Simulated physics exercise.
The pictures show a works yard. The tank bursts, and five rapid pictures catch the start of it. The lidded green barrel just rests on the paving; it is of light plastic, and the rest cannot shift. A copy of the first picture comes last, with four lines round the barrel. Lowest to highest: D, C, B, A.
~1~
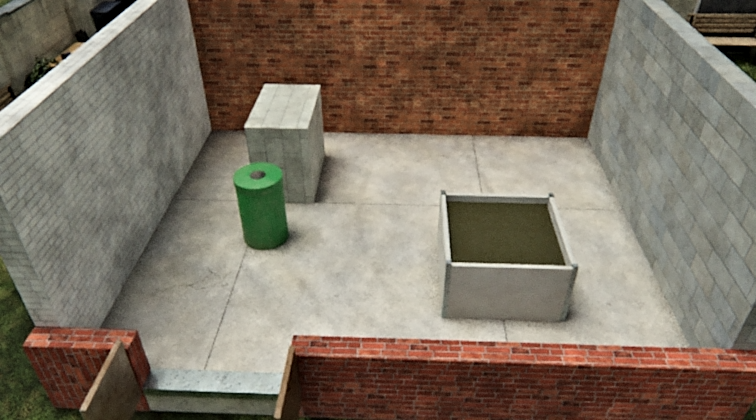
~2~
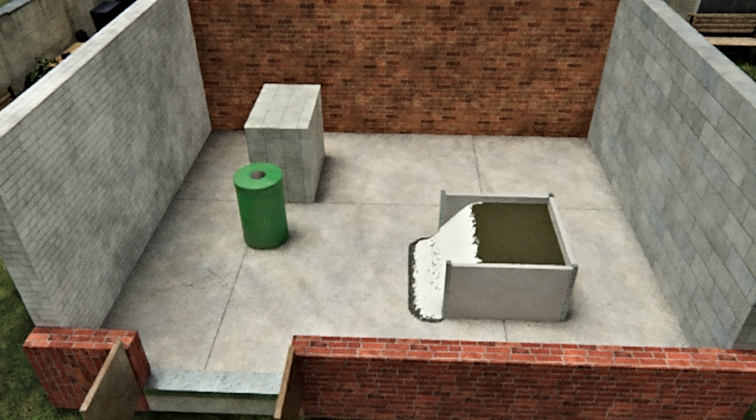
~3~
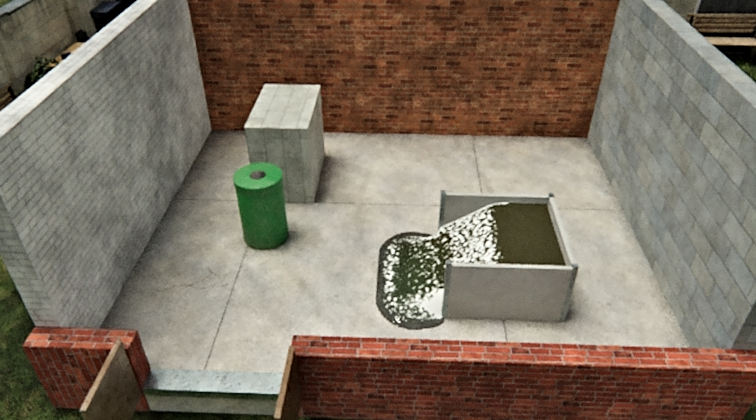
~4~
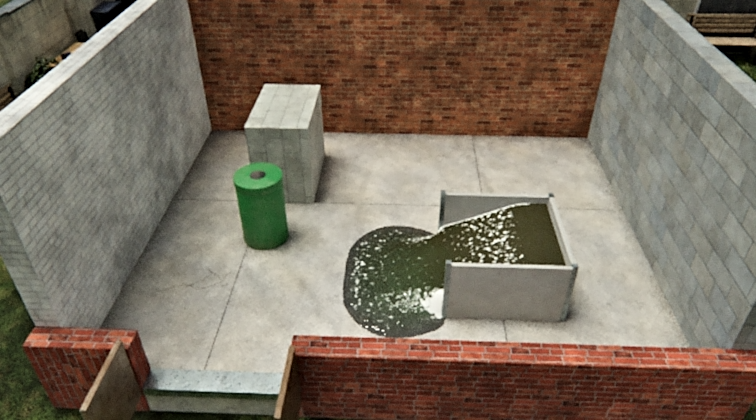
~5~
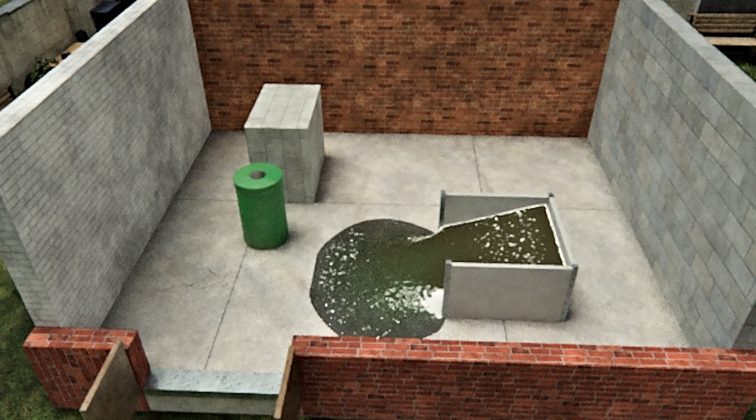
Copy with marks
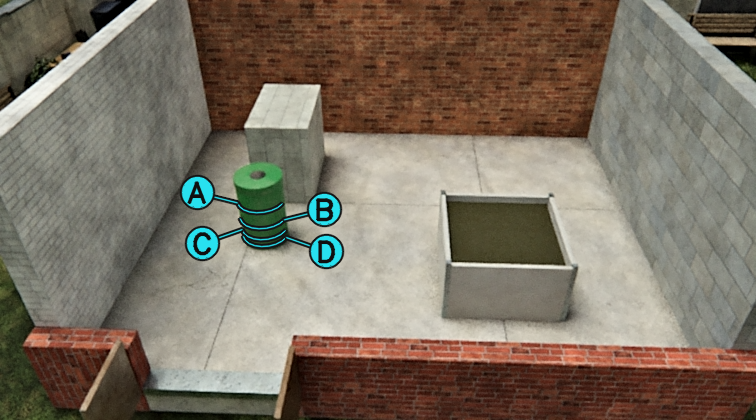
We see a walled yard with a green barrel, a concrete block and a full tank, whose left side opens as dark, foamy water pours out and spreads across the ground toward the left, forming a widening pool.
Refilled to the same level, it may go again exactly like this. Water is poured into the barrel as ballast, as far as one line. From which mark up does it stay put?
Line B.
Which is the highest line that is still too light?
C it is.
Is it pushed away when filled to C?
Yes, that goes wrong.
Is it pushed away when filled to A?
No, not at all.
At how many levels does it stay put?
Two of the four.
On the marked copy, A at (256, 212); B at (258, 228); C at (260, 239); D at (261, 246); from the bottom up D, C, B, A.
With A, it does not move.
With B, it does not move.
With C, it is pushed about half its own width away.
With D, it is pushed about twice its own width away.
